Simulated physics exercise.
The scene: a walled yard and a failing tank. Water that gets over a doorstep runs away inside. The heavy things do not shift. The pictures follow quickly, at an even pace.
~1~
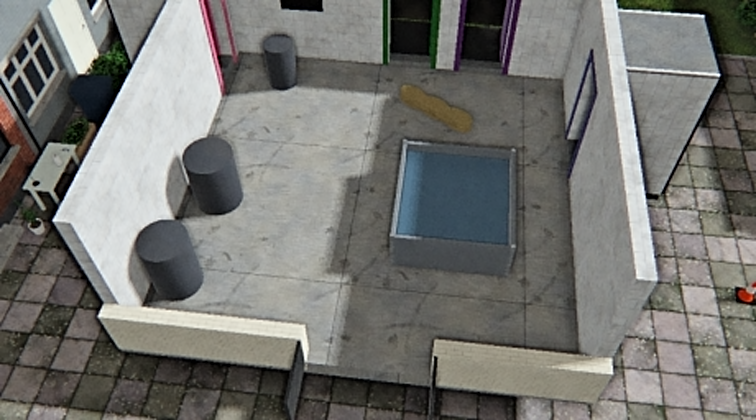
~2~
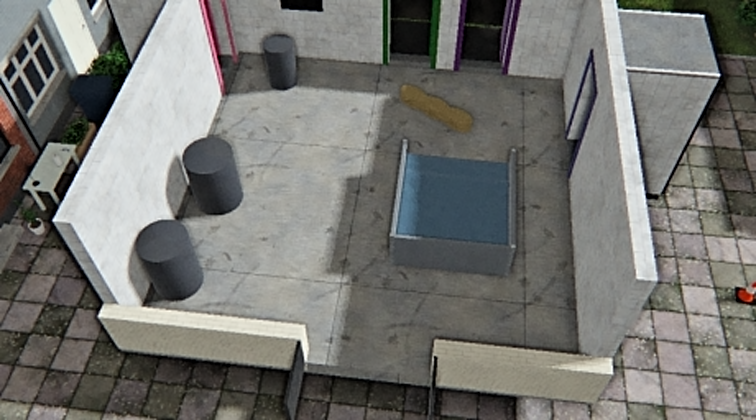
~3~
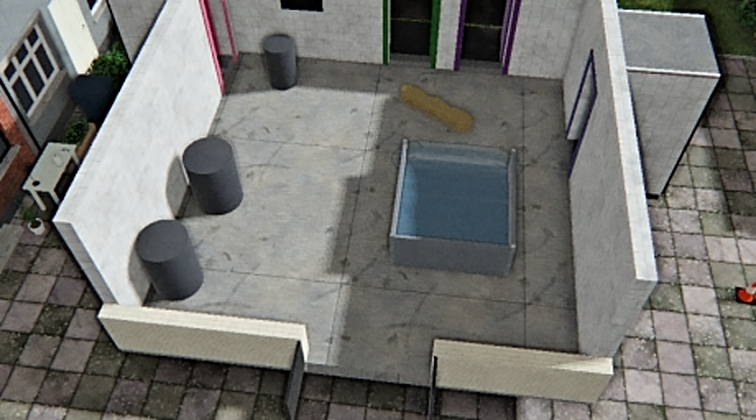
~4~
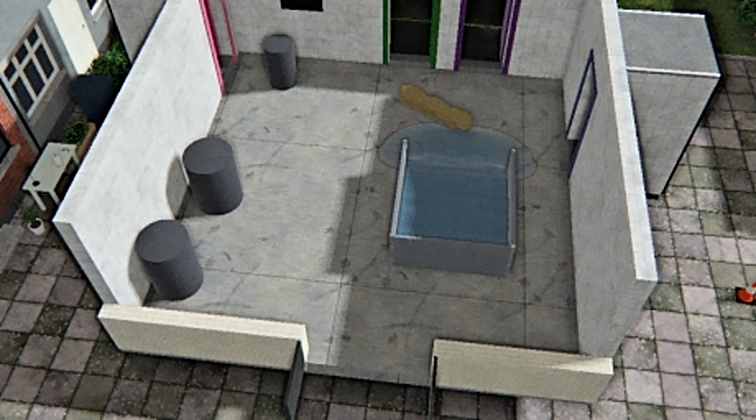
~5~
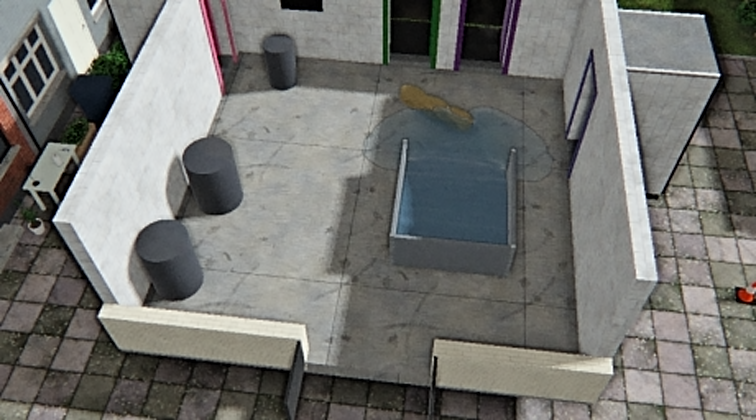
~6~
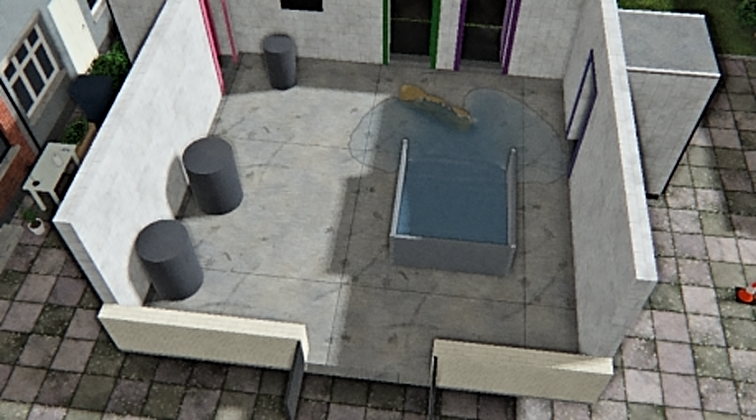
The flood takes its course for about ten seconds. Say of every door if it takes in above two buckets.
In the end: The green door holds within the limit; the purple door floods; the pink door holds within the limit; the blue door floods.
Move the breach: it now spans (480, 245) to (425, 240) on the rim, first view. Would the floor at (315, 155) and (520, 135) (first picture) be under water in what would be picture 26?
In turn: Free of water, covered.
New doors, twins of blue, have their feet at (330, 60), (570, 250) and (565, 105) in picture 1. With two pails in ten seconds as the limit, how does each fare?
In that order: Lets more in, keeps below it, lets more in.
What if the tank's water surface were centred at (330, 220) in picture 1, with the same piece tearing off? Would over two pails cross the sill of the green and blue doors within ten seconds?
One by one: Green door goes over, blue door passes that mark.
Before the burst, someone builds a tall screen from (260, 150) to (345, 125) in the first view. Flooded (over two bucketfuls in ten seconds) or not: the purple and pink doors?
One by one: Purple door passes that mark; pink door is under.
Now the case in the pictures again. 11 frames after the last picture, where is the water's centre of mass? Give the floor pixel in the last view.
Close to (444, 144).
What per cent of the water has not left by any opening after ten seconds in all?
Some 86 per cent.
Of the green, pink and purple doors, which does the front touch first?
The one in purple.
A moment on, water covers 25 % of the floor; the green door not reached, the purple door under two buckets in, the pink door not reached, the blue door wet at the sill, nothing in.
Next, water covers 35 % of the floor; the green door wet at the sill, nothing in, the purple door over two buckets in, the pink door not reached, the blue door under two buckets in.
Then, water covers 50 % of the floor; the green door wet at the sill, nothing in, the purple door far over two buckets in, the pink door wet at the sill, nothing in, the blue door over two buckets in.
Later, water covers 70 % of the floor; the green door wet at the sill, nothing in, the purple door far over two buckets in, the pink door wet at the sill, nothing in, the blue door far over two buckets in.
In the end, water covers 95 % of the floor; the green door wet at the sill, nothing in, the purple door far over two buckets in, the pink door wet at the sill, nothing in, the blue door far over two buckets in.
